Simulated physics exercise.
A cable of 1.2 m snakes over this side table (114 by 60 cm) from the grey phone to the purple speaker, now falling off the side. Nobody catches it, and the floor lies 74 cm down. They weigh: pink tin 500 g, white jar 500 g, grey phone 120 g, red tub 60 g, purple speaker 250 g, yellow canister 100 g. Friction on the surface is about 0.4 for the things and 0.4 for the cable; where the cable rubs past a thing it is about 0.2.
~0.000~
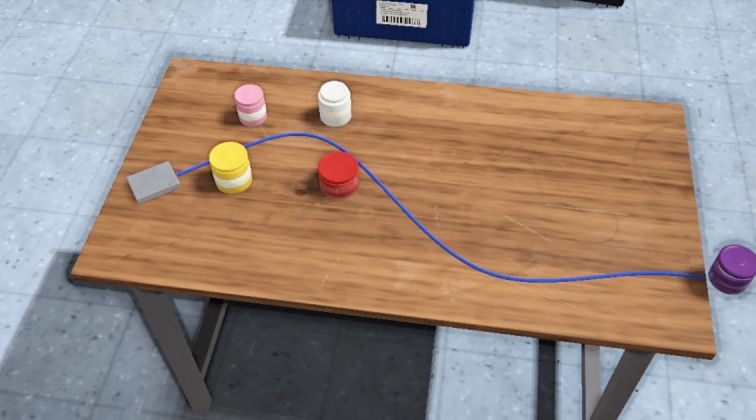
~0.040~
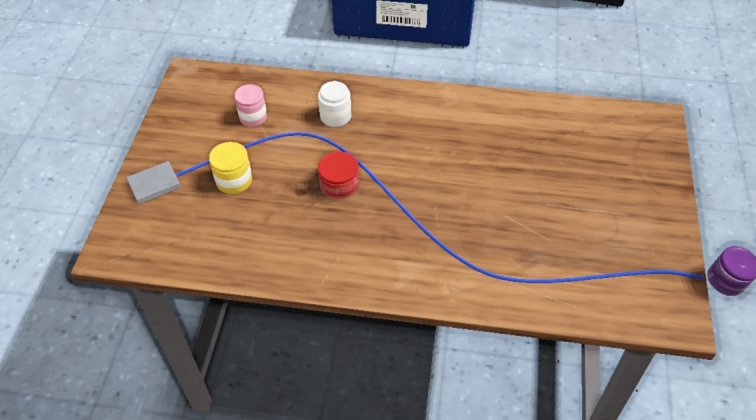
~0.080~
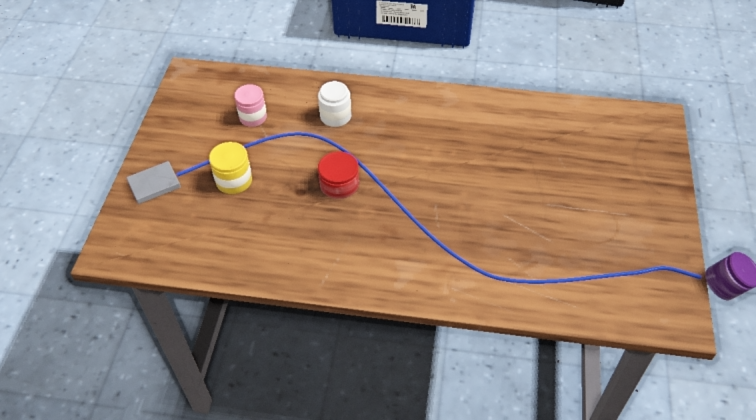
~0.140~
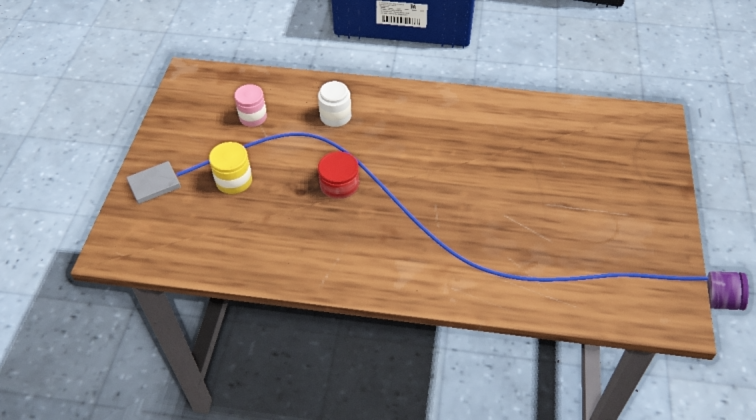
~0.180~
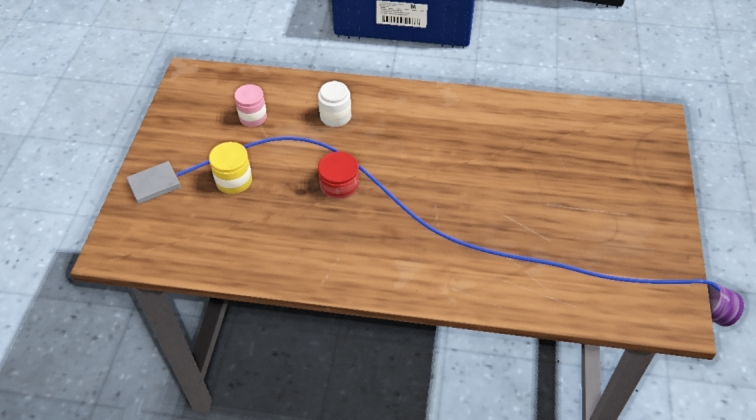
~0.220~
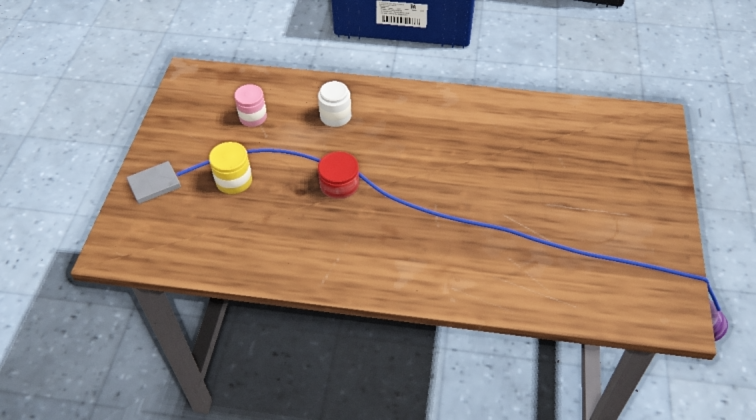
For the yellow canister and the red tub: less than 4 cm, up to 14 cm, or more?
Result: Yellow canister shifts a middling way, red tub slides into the middle band.
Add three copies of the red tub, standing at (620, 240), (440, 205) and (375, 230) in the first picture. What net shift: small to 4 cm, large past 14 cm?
In turn: Small, middling, small.
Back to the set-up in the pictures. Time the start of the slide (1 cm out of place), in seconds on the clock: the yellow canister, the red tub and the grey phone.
Yellow canister 0.30 s, red tub 0.28 s, grey phone 0.28 s.
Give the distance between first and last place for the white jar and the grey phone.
About: White jar 0 cm, grey phone 60 cm.
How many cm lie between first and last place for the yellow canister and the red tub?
Yellow canister 6 cm, red tub 8 cm.
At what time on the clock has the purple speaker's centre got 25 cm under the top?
About: 0.36 s.
At 0.5 s, the cable's tail end at (257, 177); red tub 8 cm off its start, yellow canister 6 cm off its start, grey phone 17 cm off its start.
At 0.7 s, the cable's tail end at (372, 171); red tub 9 cm off its start, yellow canister 6 cm off its start, grey phone 39 cm off its start.
At 1.0 s, the cable's tail end at (478, 195); red tub 9 cm off its start at (334, 201), yellow canister 6 cm off its start at (243, 176), grey phone 60 cm off its start at (456, 182).
At 1.2 s, the cable's tail end at (502, 199); red tub 9 cm off its start, yellow canister 6 cm off its start, grey phone 64 cm off its start.
At 2.4 s, the cable's tail end at (502, 199); red tub 9 cm off its start at (334, 201), yellow canister 6 cm off its start at (243, 176), grey phone 64 cm off its start at (480, 186), purple speaker over the edge.
